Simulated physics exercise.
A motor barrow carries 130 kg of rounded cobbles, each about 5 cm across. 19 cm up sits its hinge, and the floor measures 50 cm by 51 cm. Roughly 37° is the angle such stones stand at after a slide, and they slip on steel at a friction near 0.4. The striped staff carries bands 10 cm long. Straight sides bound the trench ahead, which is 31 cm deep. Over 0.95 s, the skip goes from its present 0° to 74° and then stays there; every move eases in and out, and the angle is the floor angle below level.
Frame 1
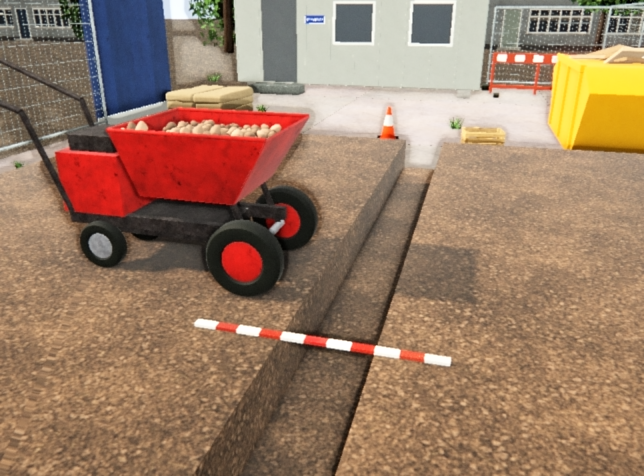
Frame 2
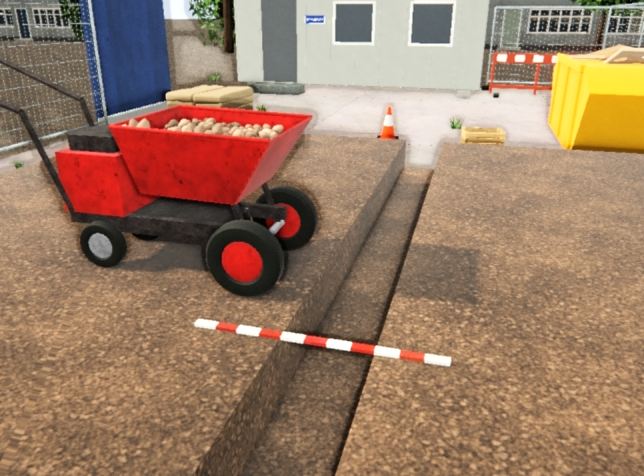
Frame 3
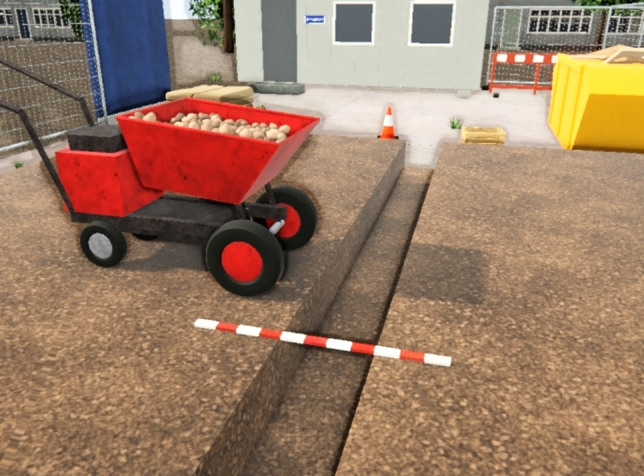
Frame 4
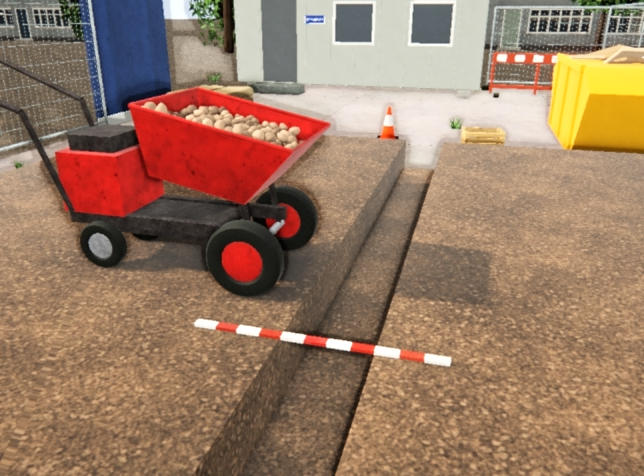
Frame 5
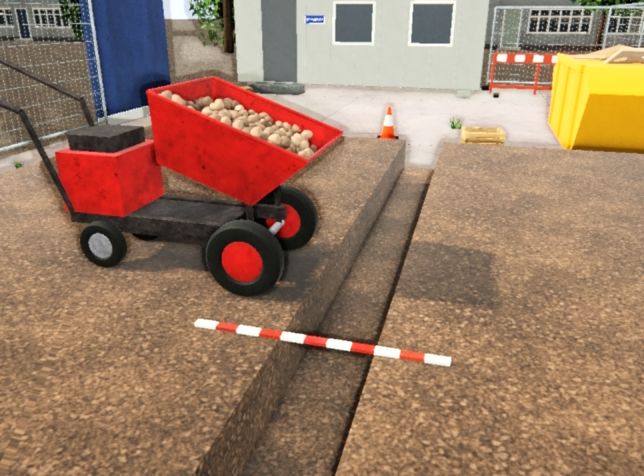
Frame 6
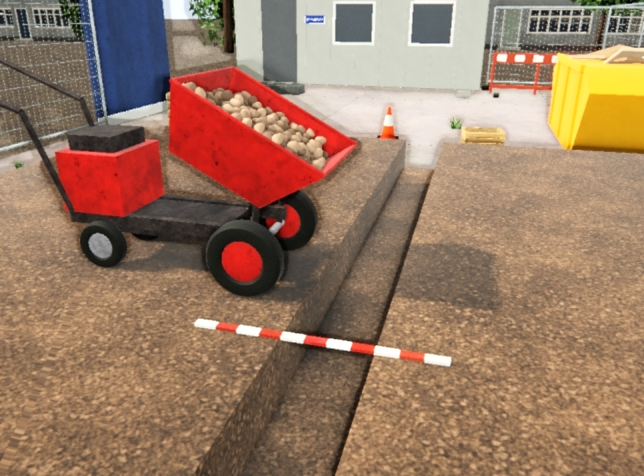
Red skip of a motor barrow loaded with rounded cobbles tilting steadily forward to the right beside a straight-sided trench.
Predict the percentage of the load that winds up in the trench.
My prediction is about 38 per cent.
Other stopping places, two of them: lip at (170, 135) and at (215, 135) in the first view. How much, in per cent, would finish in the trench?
95 and 85 %.
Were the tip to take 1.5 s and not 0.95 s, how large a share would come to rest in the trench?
Close to 45 percent, then.
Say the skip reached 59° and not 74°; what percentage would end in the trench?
Close to 10 per cent then.
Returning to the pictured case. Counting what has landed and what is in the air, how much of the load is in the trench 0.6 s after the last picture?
Approx. 0 % of the load.
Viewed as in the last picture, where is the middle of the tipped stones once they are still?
Somewhere around (422, 286) in the last picture.
Then, 0.3 s after the last picture the floor is at 62°, 100 % in the skip; the foremost stones are at (370, 220).
Then, 0.6 s after the last picture the floor is at 74°, 64 % in the skip, 2 % in the trench, 34 % past the trench; the foremost stones are at (476, 303).
Then, 1.0 s after the last picture the floor is at 74°, 30 % in the skip, 8 % in the trench, 61 % past the trench; the foremost stones are at (632, 334).
Then, 2.9 s after the last picture the floor is at 74°, 0 % in the skip, 38 % in the trench, 62 % past the trench; the foremost stones are past the picture's edge.
